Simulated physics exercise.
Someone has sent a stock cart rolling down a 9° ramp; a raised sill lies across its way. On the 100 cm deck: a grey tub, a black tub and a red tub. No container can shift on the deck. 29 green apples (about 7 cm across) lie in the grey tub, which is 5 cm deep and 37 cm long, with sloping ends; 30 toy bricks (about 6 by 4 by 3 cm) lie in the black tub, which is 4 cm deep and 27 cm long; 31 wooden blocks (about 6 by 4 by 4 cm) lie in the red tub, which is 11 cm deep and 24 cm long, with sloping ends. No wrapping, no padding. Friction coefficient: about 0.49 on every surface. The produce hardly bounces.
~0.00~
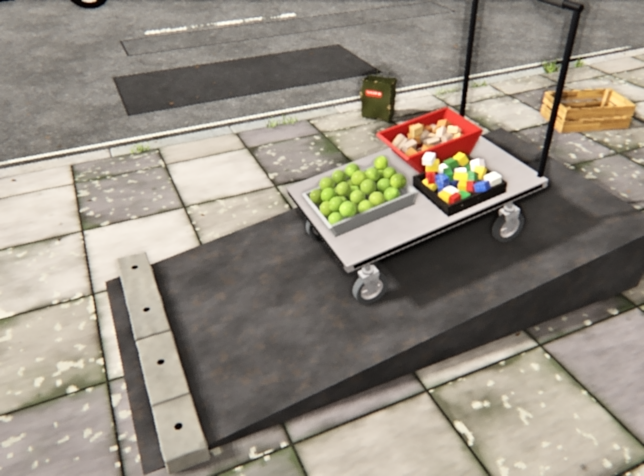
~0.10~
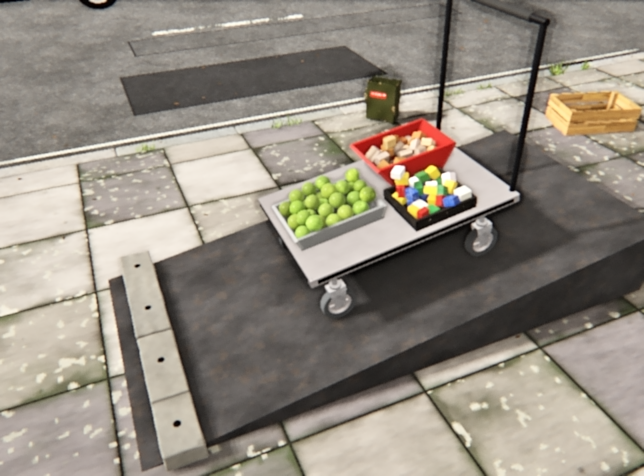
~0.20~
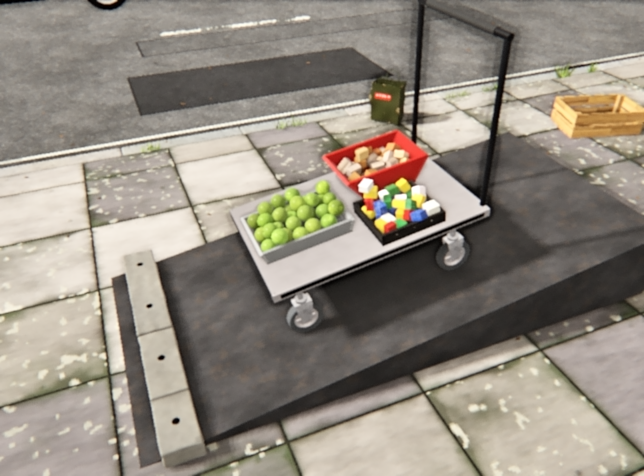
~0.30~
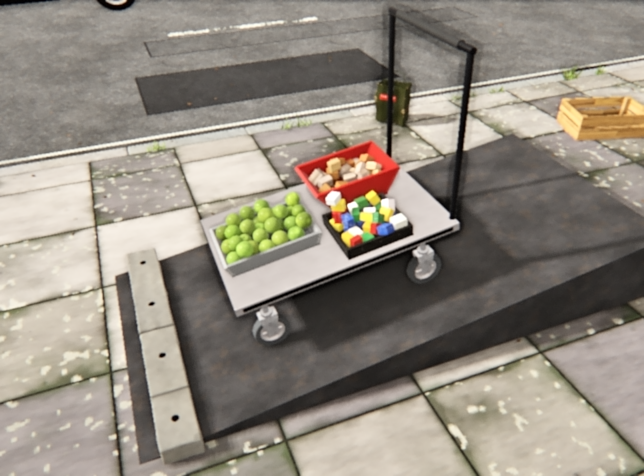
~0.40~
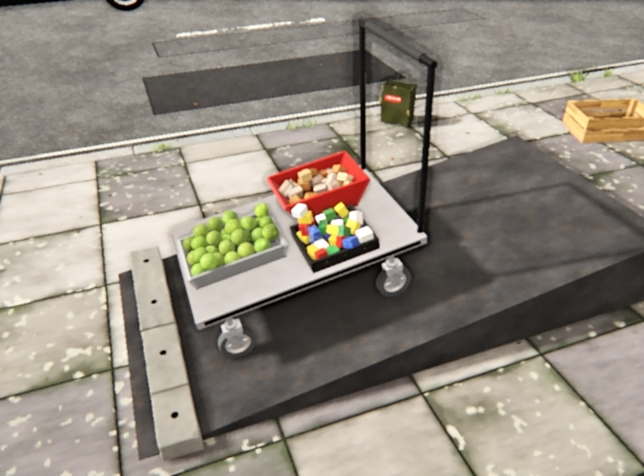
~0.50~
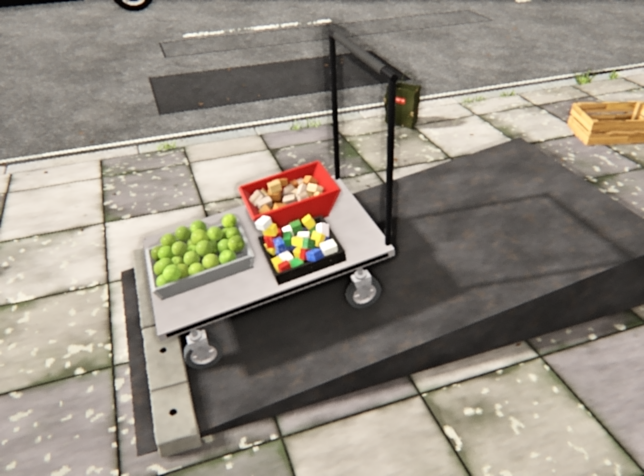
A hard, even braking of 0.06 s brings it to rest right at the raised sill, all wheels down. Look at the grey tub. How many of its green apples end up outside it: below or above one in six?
More than a sixth of the green apples leave the grey tub.
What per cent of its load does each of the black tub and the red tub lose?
About: Black tub 40, red tub 0 per cent.
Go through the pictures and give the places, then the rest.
In the first frame (we follow the rim corner now nearest the camera), grey tub at (331, 226); black tub at (450, 205); 79 cm still to roll; nothing out yet.
The second frame shows grey tub at (297, 240); black tub at (418, 220); 63 cm still to roll.
The third frame shows grey tub at (262, 253); black tub at (384, 235); 48 cm still to roll.
The fourth frame shows grey tub at (227, 266); black tub at (350, 248); 32 cm still to roll.
The fifth frame shows grey tub at (190, 278); black tub at (314, 262); 16 cm still to roll.
The sixth frame shows grey tub at (155, 289); black tub at (278, 274); stopping; nothing out yet.
After 0.57 s, 0 of 29 out of the grey tub, 4 of 30 out of the black tub and 0 of 31 out of the red tub.
After 0.69 s, 4 of 29 out of the grey tub, 9 of 30 out of the black tub and 0 of 31 out of the red tub.
After 0.92 s, 8 of 29 out of the grey tub, 12 of 30 out of the black tub and 0 of 31 out of the red tub.
Outcome (at 1.43 s), 8 of 29 out of the grey tub, 12 of 30 out of the black tub and 0 of 31 out of the red tub. Asked share, 8 of 29, 28 per cent.
